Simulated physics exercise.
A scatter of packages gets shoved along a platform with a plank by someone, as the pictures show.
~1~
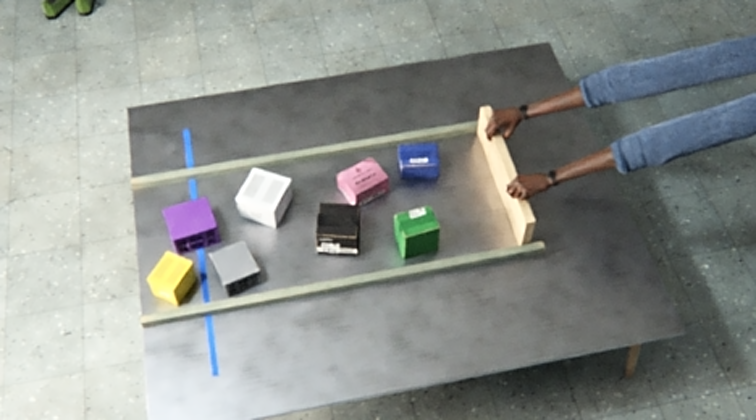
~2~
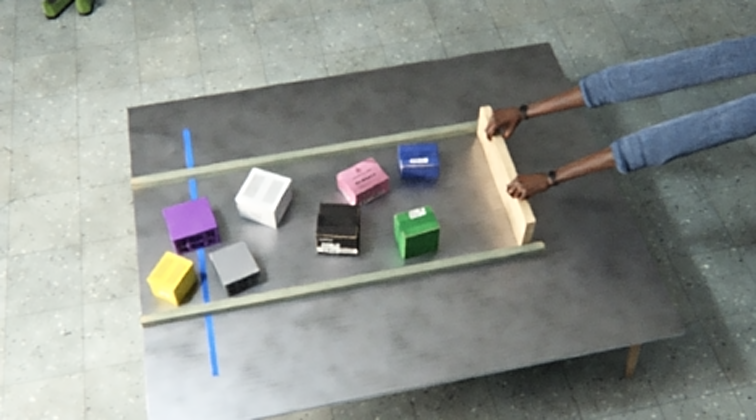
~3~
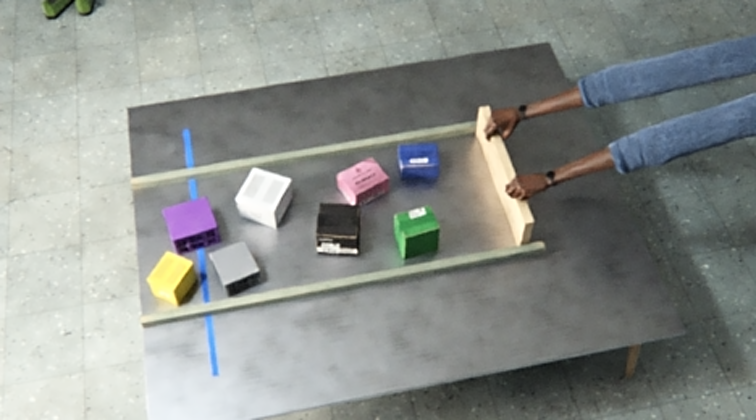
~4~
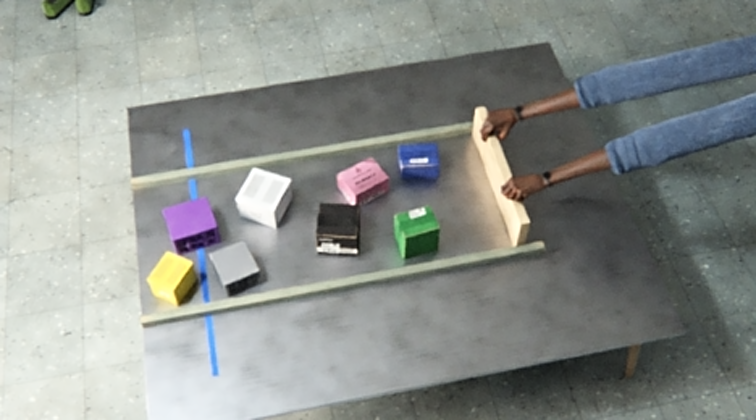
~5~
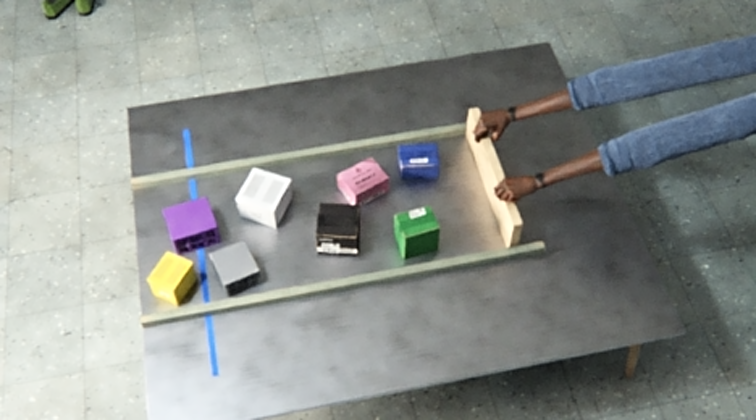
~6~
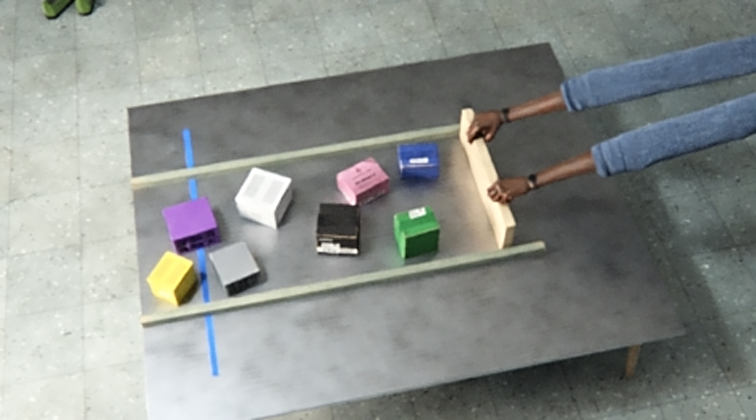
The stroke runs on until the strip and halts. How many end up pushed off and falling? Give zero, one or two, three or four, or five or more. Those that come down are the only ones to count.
Three or four fall.
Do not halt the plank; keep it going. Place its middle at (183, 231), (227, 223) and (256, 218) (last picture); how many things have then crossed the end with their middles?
Result per place: 5; 3; 1.
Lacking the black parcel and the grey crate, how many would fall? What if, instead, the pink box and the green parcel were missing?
That makes 3 fallen, then 2 fallen in the other try.
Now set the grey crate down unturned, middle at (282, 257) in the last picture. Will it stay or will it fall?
Note: Grey crate is safe.
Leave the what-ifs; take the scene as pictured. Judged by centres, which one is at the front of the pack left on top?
It would be the grey crate.
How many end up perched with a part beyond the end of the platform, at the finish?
The tally is 1.
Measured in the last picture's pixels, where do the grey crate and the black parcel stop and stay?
The grey crate finishes at (142, 283); the black parcel finishes at (174, 238).
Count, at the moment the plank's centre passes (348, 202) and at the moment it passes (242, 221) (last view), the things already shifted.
By then 5, and 8.
Early on, none off yet; yellow tote at rest near (173, 279); purple crate at rest near (192, 226); grey crate at rest near (236, 268).
Finally, the number that fall off is three or four; lost, pink box, white tote, purple crate and yellow tote.
